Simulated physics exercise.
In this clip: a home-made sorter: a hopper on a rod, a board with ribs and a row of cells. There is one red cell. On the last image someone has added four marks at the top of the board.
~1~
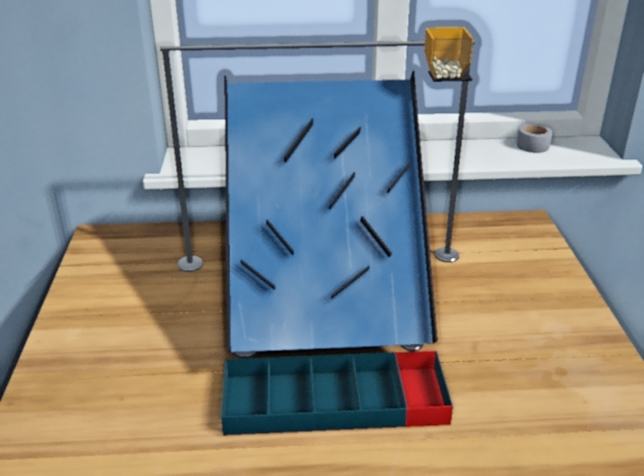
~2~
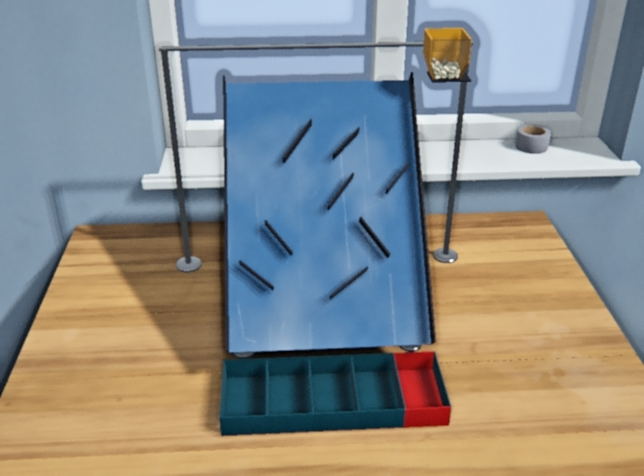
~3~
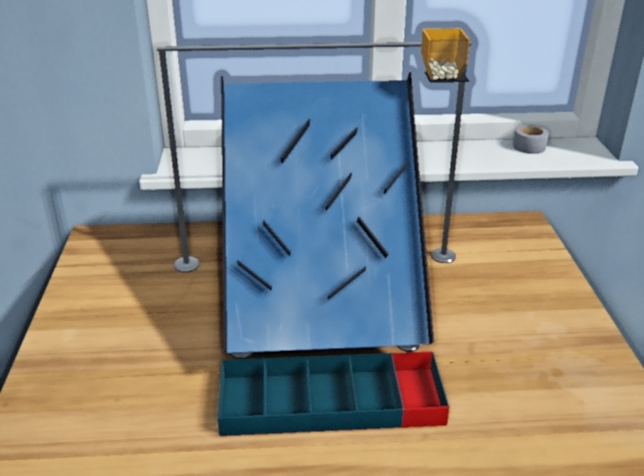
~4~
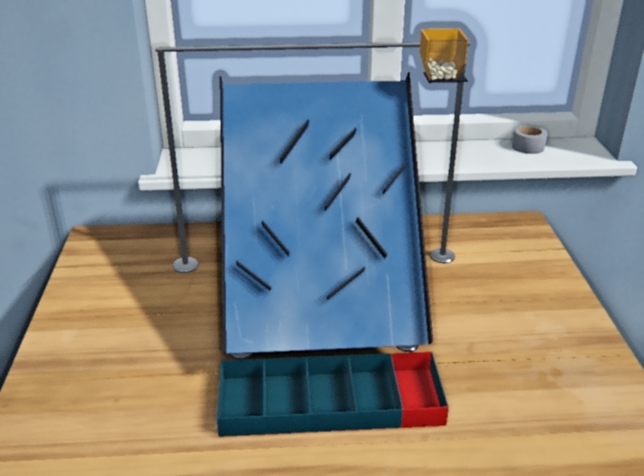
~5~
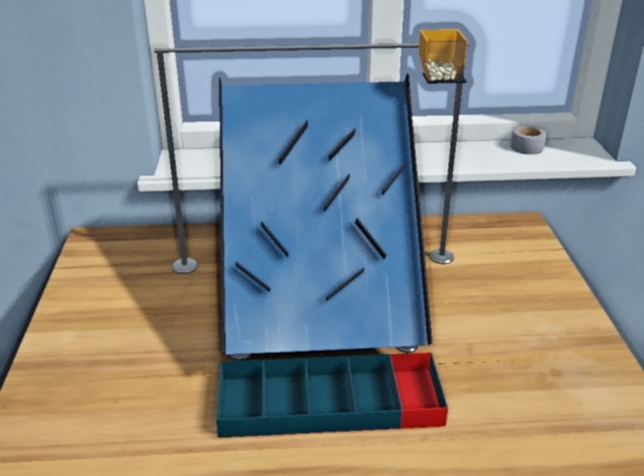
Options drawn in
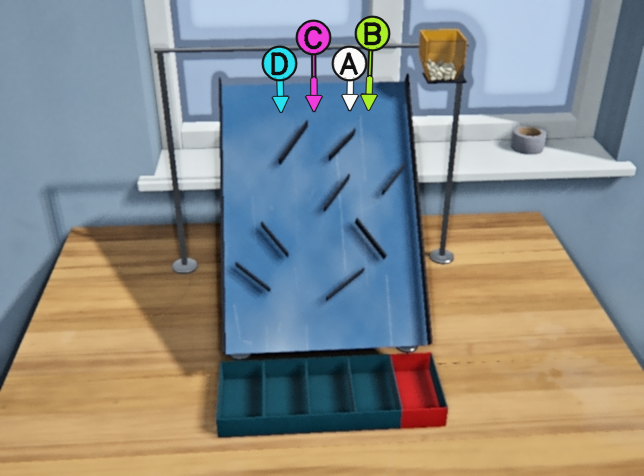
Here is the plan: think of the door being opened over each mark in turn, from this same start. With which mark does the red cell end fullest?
Mark B.
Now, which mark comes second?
That is mark A.
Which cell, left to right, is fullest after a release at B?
The fifth from the left.
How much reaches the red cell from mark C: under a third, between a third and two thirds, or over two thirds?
Under a third.
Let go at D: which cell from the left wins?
The third.
On the marked copy, mark A meets the board at (349, 104); mark B meets the board at (368, 104); mark C meets the board at (314, 105); mark D meets the board at (280, 106).
With A, about a third in the red cell, about half in other cells, a stray few outside the box.
With B, most in the red cell, about a quarter in other cells.
With C, none in the red cell, nearly all in other cells, a small part outside the box.
With D, none in the red cell, all in other cells.
